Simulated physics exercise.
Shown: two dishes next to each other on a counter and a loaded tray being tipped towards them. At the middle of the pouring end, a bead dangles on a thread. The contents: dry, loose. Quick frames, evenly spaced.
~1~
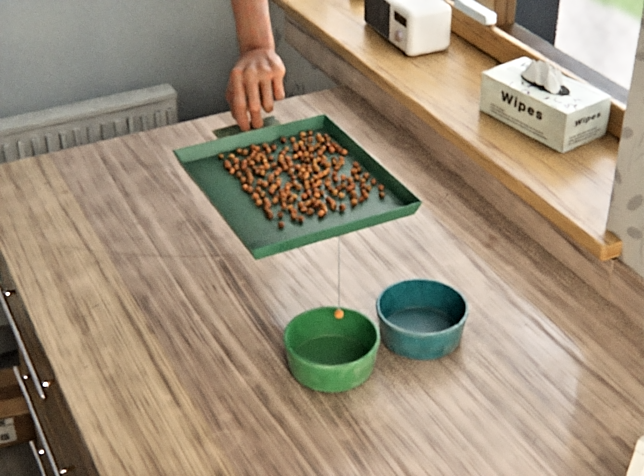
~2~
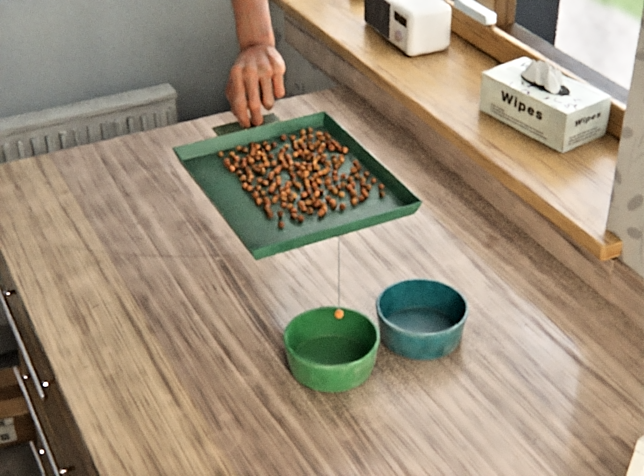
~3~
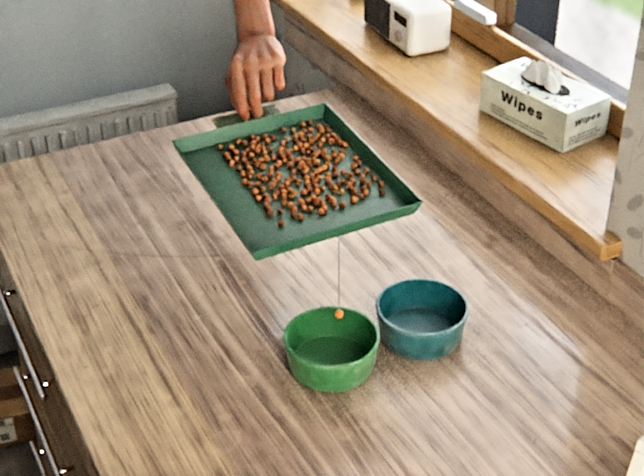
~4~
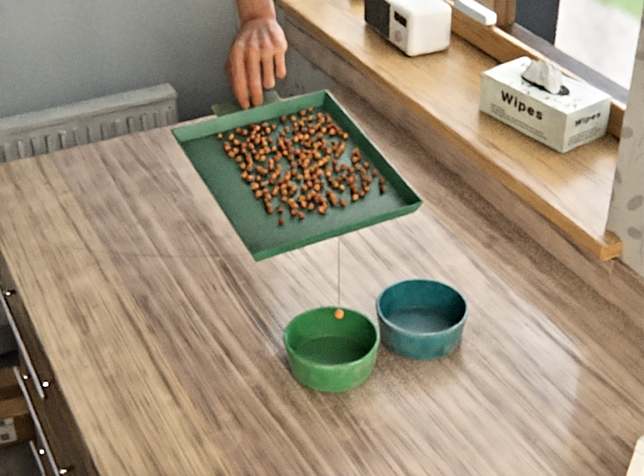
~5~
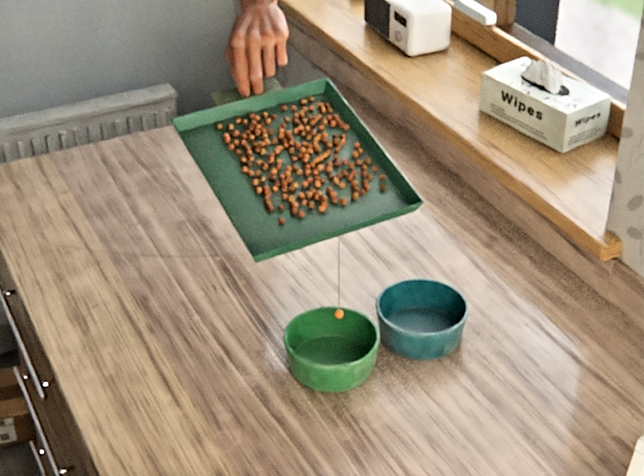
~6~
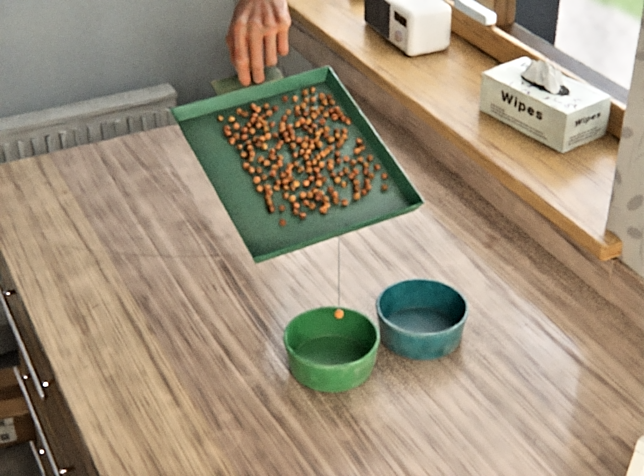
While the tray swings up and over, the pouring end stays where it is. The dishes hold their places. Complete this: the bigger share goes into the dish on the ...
Left.
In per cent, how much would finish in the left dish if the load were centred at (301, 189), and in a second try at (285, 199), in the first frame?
Share in order: Roughly 50 %, 50 %.
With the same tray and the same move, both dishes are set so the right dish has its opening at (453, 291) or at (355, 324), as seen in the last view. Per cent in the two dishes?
Result: 20 % and 60 %.
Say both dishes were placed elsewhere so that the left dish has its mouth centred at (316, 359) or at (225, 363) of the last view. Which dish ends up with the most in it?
The left-placed dish first, the right-placed dish second.
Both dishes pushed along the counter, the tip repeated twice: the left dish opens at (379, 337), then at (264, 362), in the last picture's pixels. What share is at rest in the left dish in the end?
You'd get near 40 per cent and afterwards near 40 per cent.
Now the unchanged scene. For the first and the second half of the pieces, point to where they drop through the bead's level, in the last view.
Around (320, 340) at first; around (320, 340) after that.
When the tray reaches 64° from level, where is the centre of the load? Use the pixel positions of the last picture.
Roughly at (324, 238).
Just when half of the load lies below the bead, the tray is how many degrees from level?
Approx. reading: About 100°.
Soon after the last picture, tray tipped steeply; most on the tray; a stray few in the left dish; a small part outside both; a small part in the air.
A little later, tray tipped past a quarter turn; a stray few on the tray; about a third in the left dish; about a third outside both; about a quarter in the air.
Later still, tray tipped past a quarter turn; about a third in the left dish; a stray few in the right dish; about two thirds outside both.
At rest, tray tipped past a quarter turn; about a third in the left dish; a stray few in the right dish; about two thirds outside both.
